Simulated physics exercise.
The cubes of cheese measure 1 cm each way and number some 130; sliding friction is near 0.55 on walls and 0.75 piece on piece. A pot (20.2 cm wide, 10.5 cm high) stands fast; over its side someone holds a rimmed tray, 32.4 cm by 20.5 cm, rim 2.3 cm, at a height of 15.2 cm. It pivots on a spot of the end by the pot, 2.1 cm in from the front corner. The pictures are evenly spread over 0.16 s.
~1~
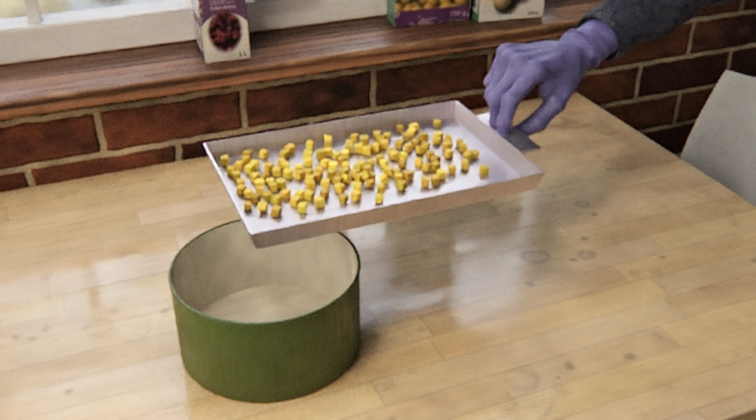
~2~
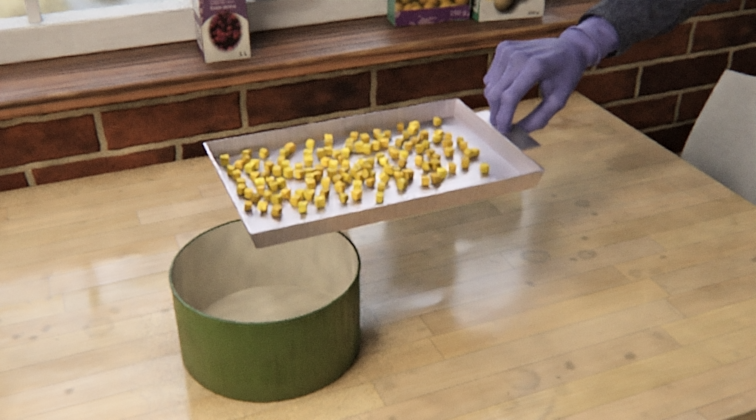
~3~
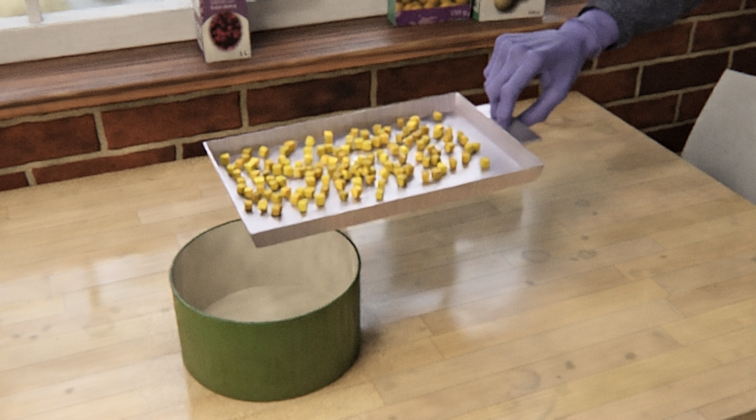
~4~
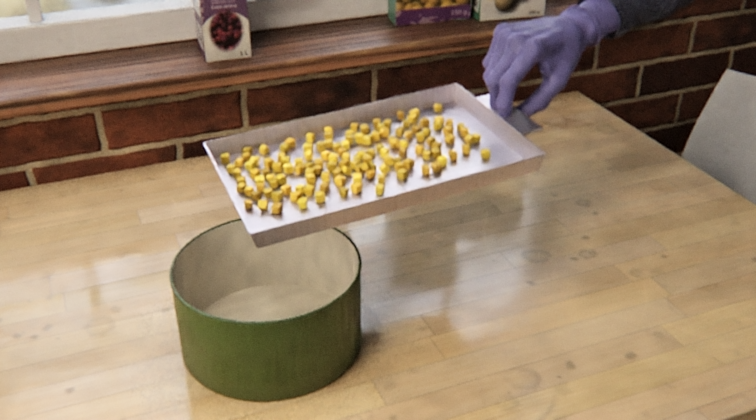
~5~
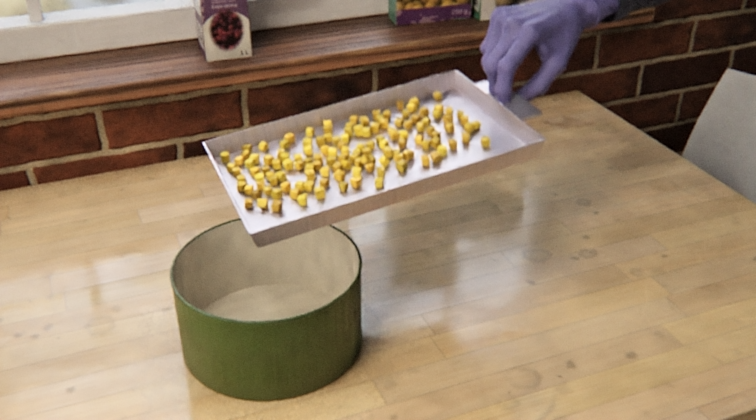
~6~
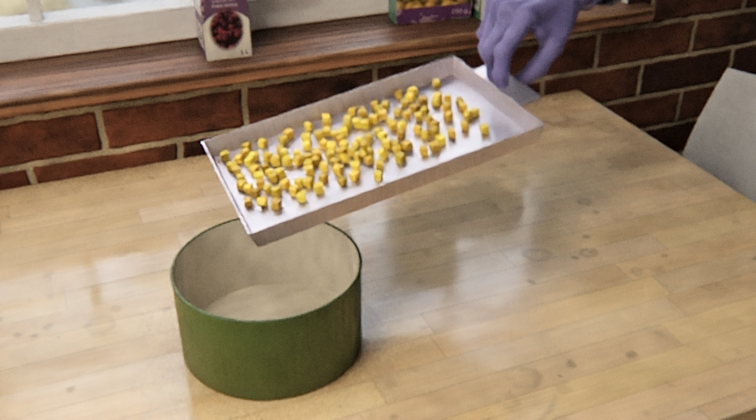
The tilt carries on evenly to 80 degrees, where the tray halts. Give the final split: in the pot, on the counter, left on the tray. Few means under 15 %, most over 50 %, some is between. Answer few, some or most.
In the pot: Some; on the counter: Some; left on the tray: Some.
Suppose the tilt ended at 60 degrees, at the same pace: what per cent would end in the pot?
Then about 20 per cent.
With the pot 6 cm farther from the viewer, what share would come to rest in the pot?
Then about 35 per cent.
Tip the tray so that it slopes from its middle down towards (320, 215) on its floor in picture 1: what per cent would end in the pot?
About 55 per cent.
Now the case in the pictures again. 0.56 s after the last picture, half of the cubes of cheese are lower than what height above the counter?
Roughly 18 cm.
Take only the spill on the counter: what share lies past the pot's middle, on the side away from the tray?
Some 100 per cent.
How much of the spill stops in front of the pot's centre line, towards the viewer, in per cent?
About 20 per cent.
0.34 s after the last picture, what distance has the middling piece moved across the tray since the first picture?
About 2 cm.
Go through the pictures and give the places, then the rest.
Tray tilt 0 degrees, front corners at (255, 230) and (537, 171); middle of the pieces at (346, 166); pot at (265, 265), in the first frame.
Tray tilt 0 degrees, front corners at (256, 229) and (538, 169); middle of the pieces at (346, 165), in the second frame.
Tray tilt 2 degrees, front corners at (255, 229) and (538, 162); middle of the pieces at (346, 162), in the third frame.
Tray tilt 4 degrees, front corners at (255, 229) and (539, 153), lowest corner left front; middle of the pieces at (346, 158), in the fourth frame.
Tray tilt 7 degrees, front corners at (254, 229) and (539, 138), lowest corner left front; middle of the pieces at (346, 151), in the fifth frame.
Tray tilt 10 degrees, front corners at (253, 229) and (537, 124), lowest corner left front; middle of the pieces at (345, 145); pot at (267, 262), in the sixth frame.
Then, 0.34 s after the last picture, tilt 45 degrees; the tray holds 100 %, the pot 0 %.
Then, 0.56 s after the last picture, tilt 67 degrees; the tray holds 100 %, the pot 0 %.
Then, 0.90 s after the last picture, tilt 80 degrees; the tray holds 35 %, the pot 25 %.
In the end, pot 30 %, counter 40 %, tray 30 %.
